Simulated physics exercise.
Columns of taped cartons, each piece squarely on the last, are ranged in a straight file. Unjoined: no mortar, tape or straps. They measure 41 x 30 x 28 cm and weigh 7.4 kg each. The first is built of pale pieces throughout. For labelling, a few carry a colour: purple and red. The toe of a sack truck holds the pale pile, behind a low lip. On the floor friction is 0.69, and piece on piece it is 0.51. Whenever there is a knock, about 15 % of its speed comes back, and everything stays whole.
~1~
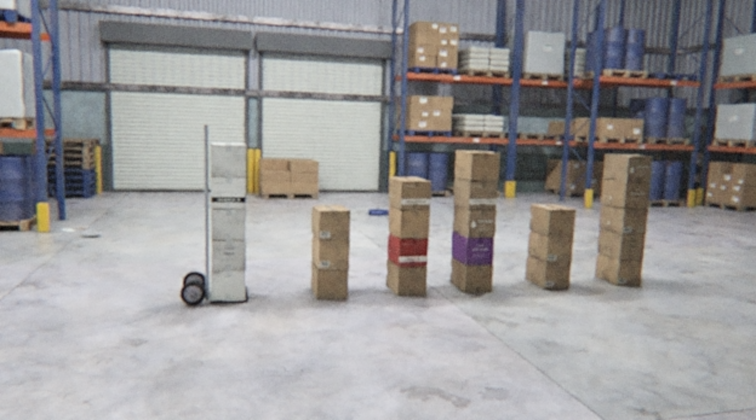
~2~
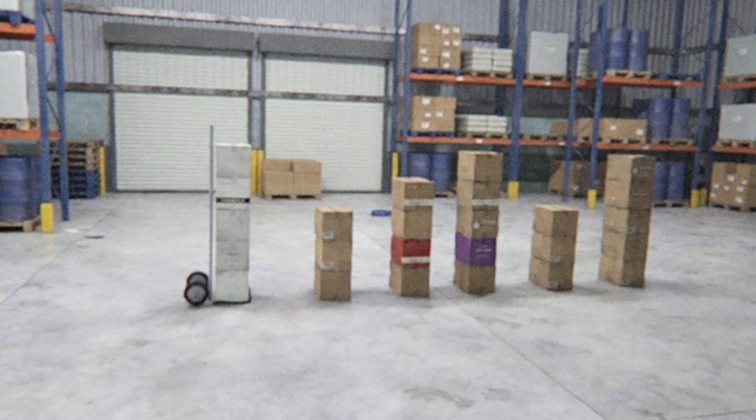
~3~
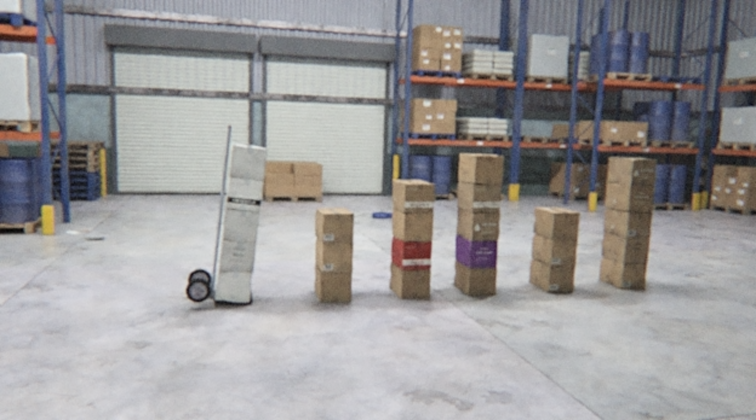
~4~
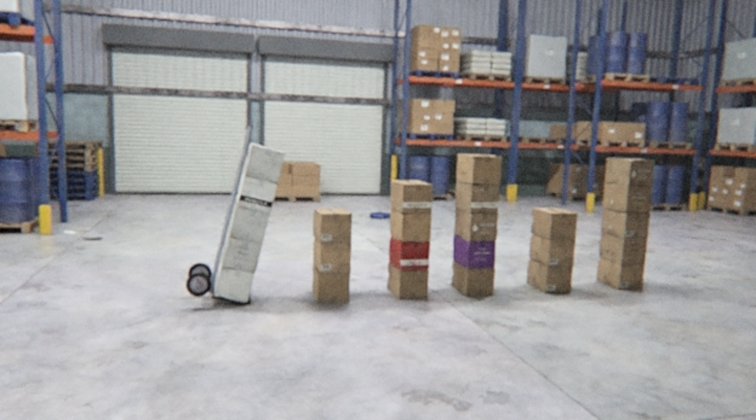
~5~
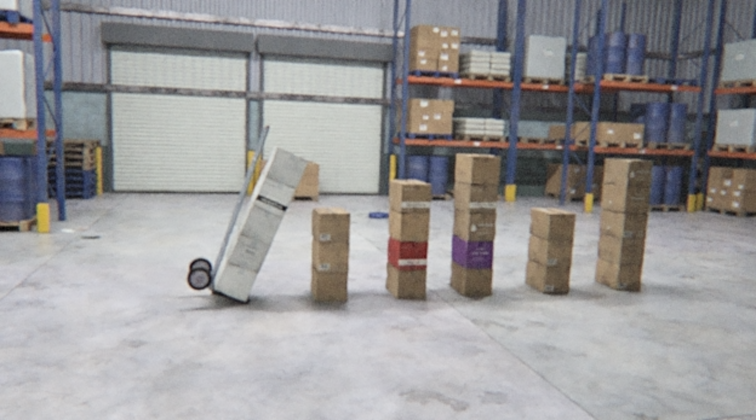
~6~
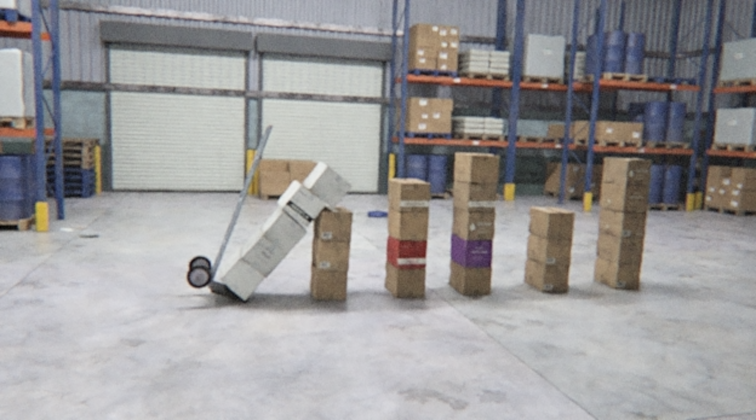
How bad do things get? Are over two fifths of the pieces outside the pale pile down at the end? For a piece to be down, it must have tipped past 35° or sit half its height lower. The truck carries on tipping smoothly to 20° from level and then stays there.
Yes.
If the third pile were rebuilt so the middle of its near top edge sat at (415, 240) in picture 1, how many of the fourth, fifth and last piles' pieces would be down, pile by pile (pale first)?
You'd get fourth 0, fifth 0 and last 0.
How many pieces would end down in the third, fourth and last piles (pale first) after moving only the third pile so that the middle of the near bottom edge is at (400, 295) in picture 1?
Third 4; fourth 5; last 4.
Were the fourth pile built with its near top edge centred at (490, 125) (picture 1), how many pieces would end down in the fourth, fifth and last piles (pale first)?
Down by pile: Fourth 6, fifth 3, last 5.
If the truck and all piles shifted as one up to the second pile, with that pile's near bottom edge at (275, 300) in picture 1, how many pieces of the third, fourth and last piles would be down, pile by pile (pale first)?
In that case third 0, fourth 0, last 0.
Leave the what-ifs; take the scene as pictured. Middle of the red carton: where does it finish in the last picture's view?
Around (450, 265).
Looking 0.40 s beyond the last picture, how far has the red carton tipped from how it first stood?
Roughly 0 degrees.
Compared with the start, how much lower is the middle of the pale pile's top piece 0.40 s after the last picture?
30 cm.
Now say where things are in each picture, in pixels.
In the first frame (each place is the centre of the face we see best), truck frame (206, 163) 0° forward; purple carton (480, 252); red carton (414, 253); the others all in place.
In the second frame, truck frame (211, 163) 1° forward; purple carton (483, 252).
In the third frame, truck frame (226, 162) 6° forward, top of the pale pile leaning 6°; purple carton (484, 255); the others all in place.
In the fourth frame, truck frame (243, 161) 13° forward, top of the pale pile leaning 13°; purple carton (482, 255); the others all in place.
In the fifth frame, truck frame (256, 160) 19° forward, top of the pale pile leaning 23°; purple carton (480, 255); the others all in place.
In the sixth frame, truck frame (258, 159) 20° forward, top of the pale pile leaning 38°; purple carton (479, 254); red carton (413, 255); one has shifted.
Then, 0.40 s later than the last frame, 5 of the pale pile down; none of the 20 other cartons down, 4 disturbed.
Then, 1.28 s later than the last frame, 5 of the pale pile down; 4 of the 20 other cartons down; red carton tilted 36°; purple carton tilted 12°.
Then, 2.08 s later than the last frame, 5 of the pale pile down; 14 of the 20 other cartons down; purple carton tilted 60°, 22 cm lower; red carton tilted 46°, 16 cm lower.
Then, 2.98 s later than the last frame, 5 of the pale pile down; 18 of the 20 other cartons down; purple carton tilted 60°, 22 cm lower; red carton tilted 46°, 16 cm lower.
When it is over, 5 of the pale pile down; 18 of the 20 other cartons down; purple carton tilted 60°, 22 cm lower; red carton tilted 47°, 16 cm lower. That is 90 per cent. In pixels of the last frame, middles, purple carton near (518, 270), red carton near (450, 265).
